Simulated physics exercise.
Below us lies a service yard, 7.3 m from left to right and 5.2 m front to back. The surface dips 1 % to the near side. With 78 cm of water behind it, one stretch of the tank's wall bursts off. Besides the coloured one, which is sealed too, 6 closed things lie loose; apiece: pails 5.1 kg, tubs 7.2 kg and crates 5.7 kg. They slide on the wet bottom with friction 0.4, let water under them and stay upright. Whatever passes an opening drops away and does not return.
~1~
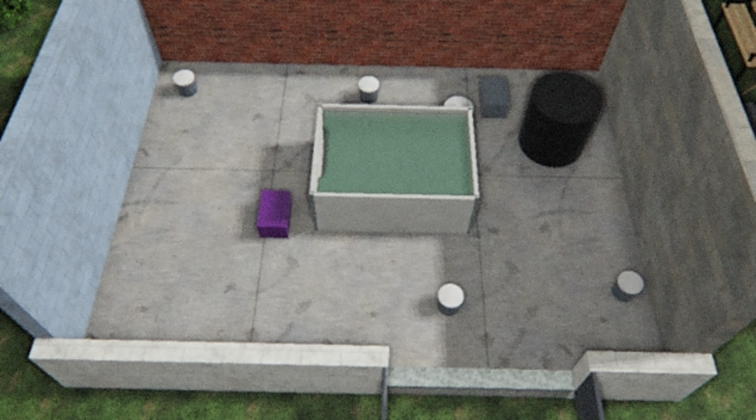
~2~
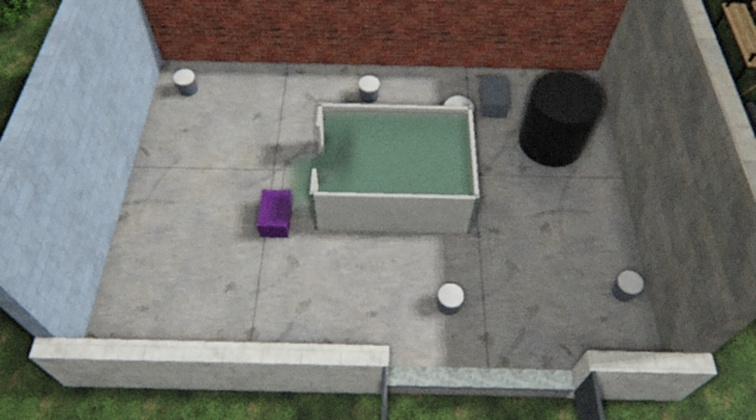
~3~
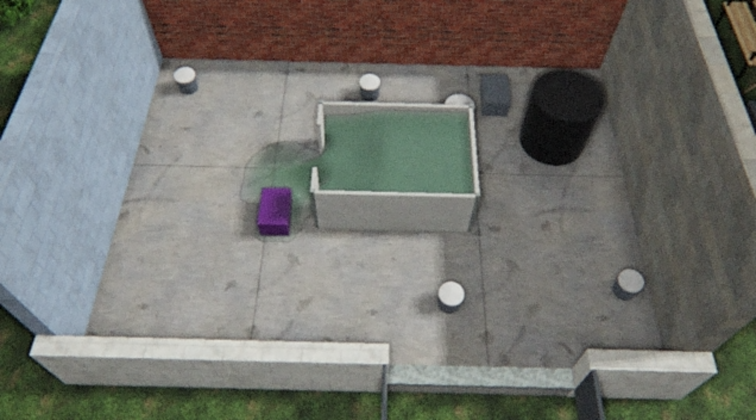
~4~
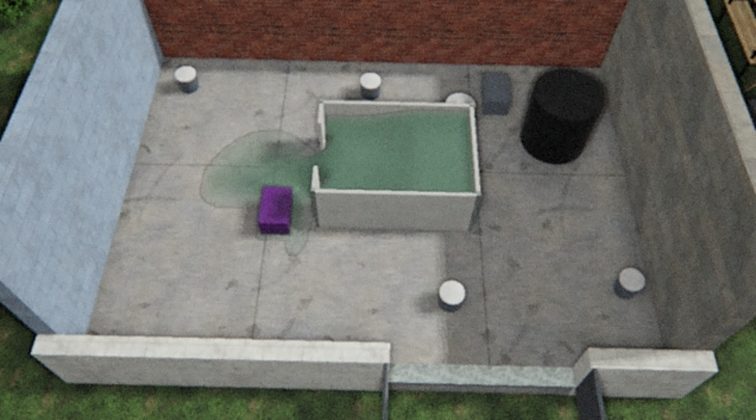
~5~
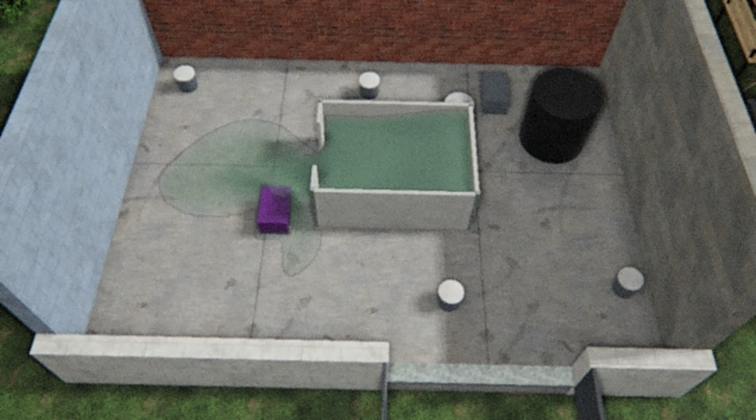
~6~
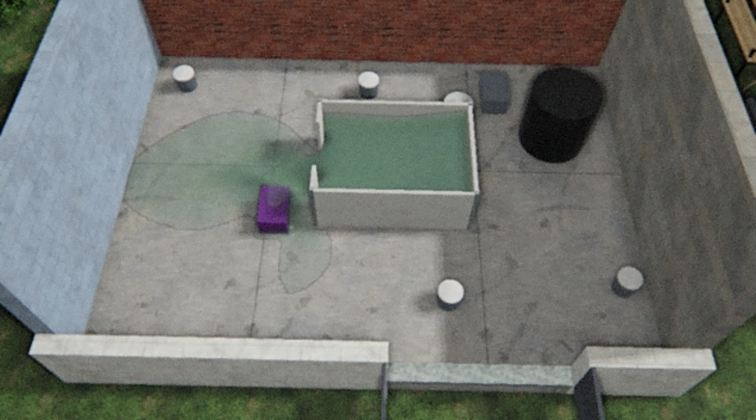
A walled tank opens on its left side and green water spreads around a still purple crate.
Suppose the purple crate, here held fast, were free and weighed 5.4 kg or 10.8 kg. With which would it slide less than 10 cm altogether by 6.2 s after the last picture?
I expect that neither weight holds it.
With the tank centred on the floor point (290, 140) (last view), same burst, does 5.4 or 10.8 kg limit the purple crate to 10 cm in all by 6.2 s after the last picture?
In that case the lower weight is enough.
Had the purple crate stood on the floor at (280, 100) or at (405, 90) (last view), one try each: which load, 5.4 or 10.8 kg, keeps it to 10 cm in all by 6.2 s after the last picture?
In turn: Neither holds; neither is enough.
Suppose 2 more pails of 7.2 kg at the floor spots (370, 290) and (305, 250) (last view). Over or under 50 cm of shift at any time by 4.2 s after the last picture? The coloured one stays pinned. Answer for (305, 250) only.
It is more.
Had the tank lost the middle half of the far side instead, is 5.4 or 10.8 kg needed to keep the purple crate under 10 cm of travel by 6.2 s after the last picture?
In that case only the higher weight holds it.
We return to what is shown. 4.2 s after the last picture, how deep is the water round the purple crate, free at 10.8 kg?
About 4 cm.
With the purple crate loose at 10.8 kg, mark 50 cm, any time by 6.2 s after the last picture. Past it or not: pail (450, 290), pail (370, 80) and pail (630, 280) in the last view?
In turn: More, past it, short of it.
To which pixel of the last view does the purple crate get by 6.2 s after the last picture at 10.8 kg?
Around (456, 230).
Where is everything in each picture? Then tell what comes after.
The purple crate at (274, 208), on the bottom; water covers 3.1 m2; 0 of 7 have shifted, in the first picture.
The purple crate at (274, 208) rests on the ground; water covers 3.7 m2; 0 of 7 have shifted, in the second picture.
The purple crate at (274, 206) rests on the ground; 4.3 m2 under water; 0 of 7 have shifted, in the third picture.
The purple crate at (275, 205), on the bottom; 5.3 m2 under water; 0 of 7 have shifted, in the fourth picture.
The purple crate at (274, 204) rests on the ground; 6.6 m2 under water; 0 of 7 have shifted, in the fifth picture.
The purple crate at (274, 204), on the bottom; water covers 8.3 m2; 0 of 7 have shifted, in the sixth picture.
Then, 0.6 s after the last picture the purple crate would be 203 cm from its start with 5.4 kg and 181 cm from its start with 10.8 kg; 3 cm of water round it then.
Then, 2.3 s after the last picture the purple crate would be 157 cm from its start with 5.4 kg and 165 cm from its start with 10.8 kg; 10 cm of water round it then.
Then, 4.2 s after the last picture the purple crate would be 294 cm from its start with 5.4 kg and 117 cm from its start with 10.8 kg; 4 cm of water round it then.
Then, 6.2 s after the last picture the purple crate would be 490 cm from its start with 5.4 kg and 253 cm from its start with 10.8 kg; 5 cm of water round it then.
